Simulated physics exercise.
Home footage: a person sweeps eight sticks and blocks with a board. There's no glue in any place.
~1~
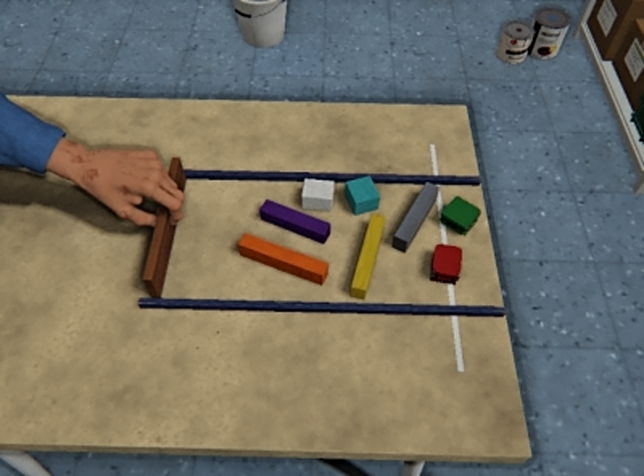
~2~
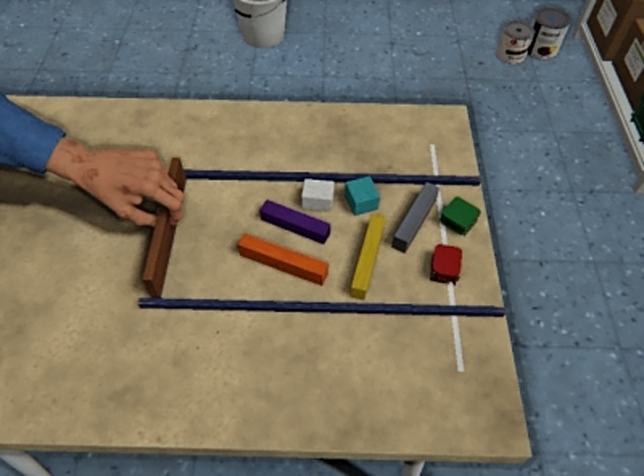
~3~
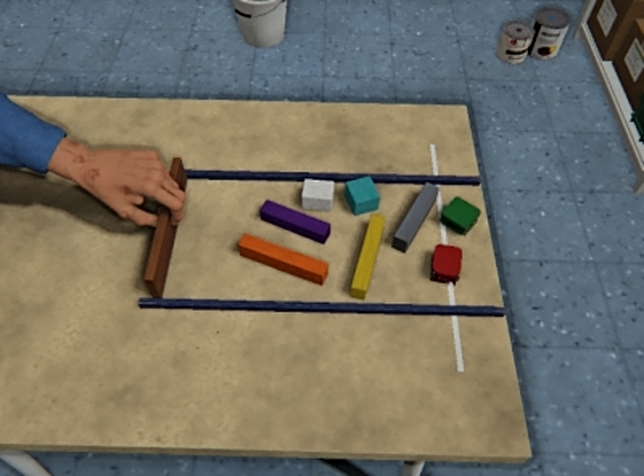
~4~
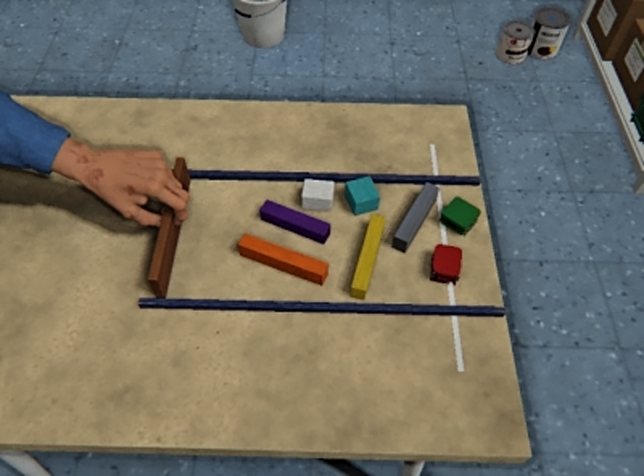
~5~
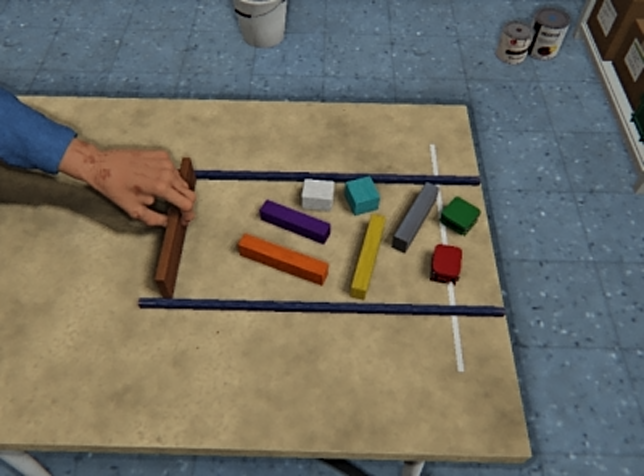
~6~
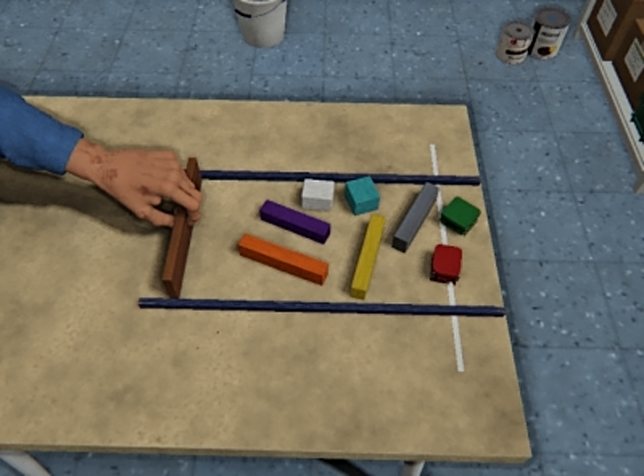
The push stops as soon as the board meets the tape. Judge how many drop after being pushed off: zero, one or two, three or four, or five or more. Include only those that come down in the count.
The count of pieces that drop is three or four, then.
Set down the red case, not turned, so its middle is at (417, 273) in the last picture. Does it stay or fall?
Lab note: It goes off the edge.
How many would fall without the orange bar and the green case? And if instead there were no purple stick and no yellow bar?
1 and 1.
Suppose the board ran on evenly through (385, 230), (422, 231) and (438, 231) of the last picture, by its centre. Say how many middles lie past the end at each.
Counts per position: 0 / 1 / 3.
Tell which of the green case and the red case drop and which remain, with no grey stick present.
The green case is gone, the red case is gone.
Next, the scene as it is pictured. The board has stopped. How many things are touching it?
The answer is 2.
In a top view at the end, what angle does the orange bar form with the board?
About 0°.
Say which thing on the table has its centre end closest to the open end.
That's the turquoise block.
Early on, none off yet; green case at rest near (459, 217); red case at rest near (446, 265); grey stick at rest near (416, 217).
Finally, the number that fall off is three or four; lost, grey stick, red case and green case.
